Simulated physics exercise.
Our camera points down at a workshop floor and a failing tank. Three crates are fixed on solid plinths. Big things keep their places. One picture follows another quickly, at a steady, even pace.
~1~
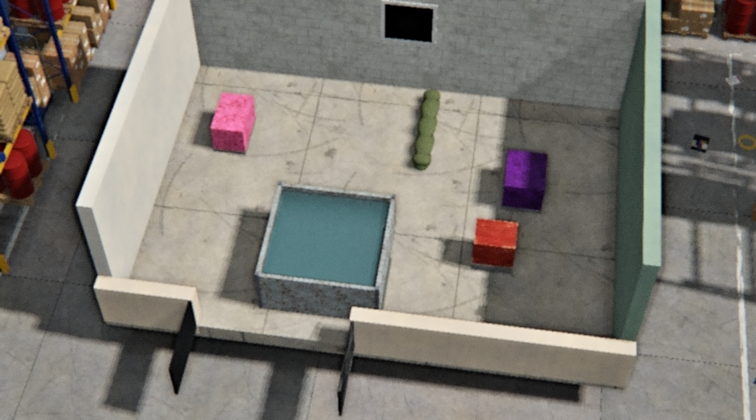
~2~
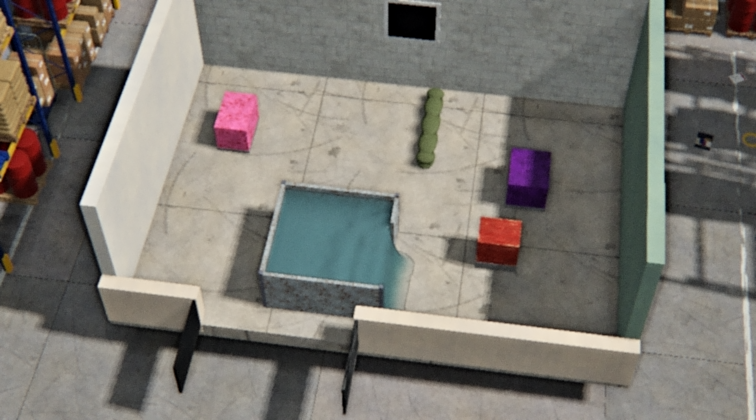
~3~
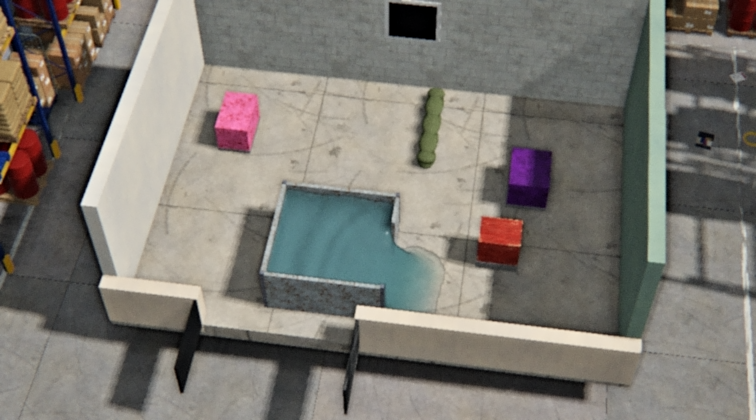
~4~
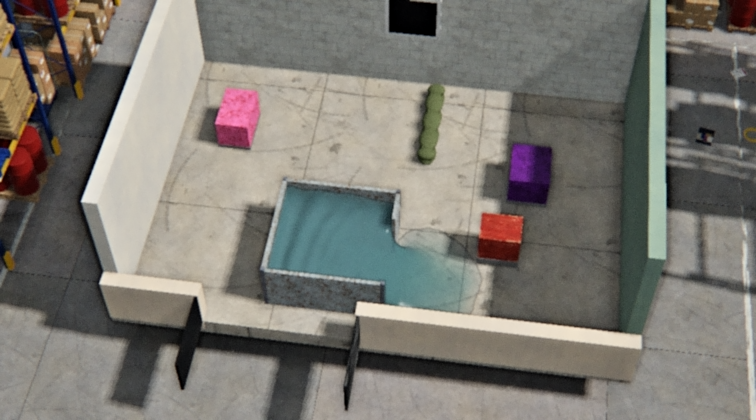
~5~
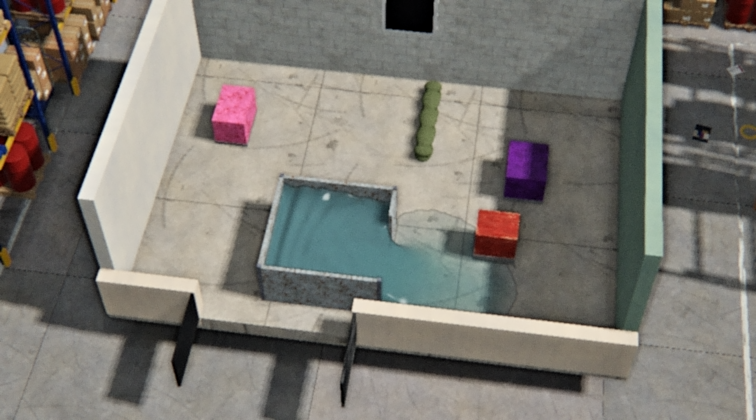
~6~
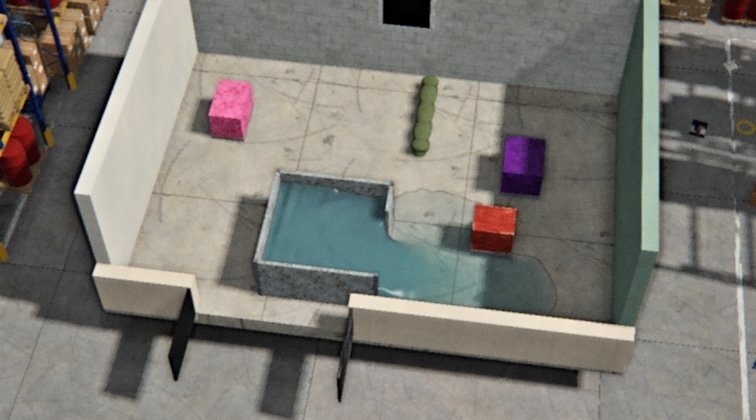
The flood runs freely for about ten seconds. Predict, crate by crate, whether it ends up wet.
The pink crate is exposed; the purple crate is exposed; the red crate is exposed.
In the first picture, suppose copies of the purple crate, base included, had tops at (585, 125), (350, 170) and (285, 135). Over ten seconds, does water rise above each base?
So, in the order given: Flooded, flooded, untouched.
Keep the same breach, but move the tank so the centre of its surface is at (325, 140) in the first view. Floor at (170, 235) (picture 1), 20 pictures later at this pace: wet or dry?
By then that patch is left unwetted.
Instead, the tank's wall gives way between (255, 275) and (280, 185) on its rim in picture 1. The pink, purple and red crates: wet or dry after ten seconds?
Result: Pink crate is swamped; purple crate is not reached; red crate is not reached.
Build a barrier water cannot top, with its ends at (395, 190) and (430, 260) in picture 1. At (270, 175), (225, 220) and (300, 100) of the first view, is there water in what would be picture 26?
The first point comes out unwetted, the next unwetted, the last unwetted.
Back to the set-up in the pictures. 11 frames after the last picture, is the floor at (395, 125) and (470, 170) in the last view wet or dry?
The first place is spared and the second is inundated.
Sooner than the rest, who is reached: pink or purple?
The one in purple comes first.
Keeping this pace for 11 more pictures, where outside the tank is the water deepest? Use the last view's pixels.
Check close to (608, 302).
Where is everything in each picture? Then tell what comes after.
The first picture shows the tank at (327, 238) is whole and still.
In the second picture, the front is at a hidden place, out from the gap at (385, 274).
In the third picture, the front is at (439, 266), out from the gap at (386, 277).
In the fourth picture, the front is at (474, 273), out from the gap at (386, 274).
In the fifth picture, the front is at (510, 283), out from the gap at (383, 271).
In the sixth picture, the front is at (549, 307), out from the gap at (380, 266).
A moment on, water covers 25 % of the floor; the pink crate not reached, the purple crate water round its plinth, the red crate water round its plinth.
Next, water covers 35 % of the floor; the pink crate not reached, the purple crate water round its plinth, the red crate water round its plinth.
Then, water covers 50 % of the floor; the pink crate not reached, the purple crate water round its plinth, the red crate water round its plinth.
Later, water covers 65 % of the floor; the pink crate not reached, the purple crate water round its plinth, the red crate water round its plinth.
In the end, water covers 85 % of the floor; the pink crate was topped, the purple crate was topped, the red crate was topped.
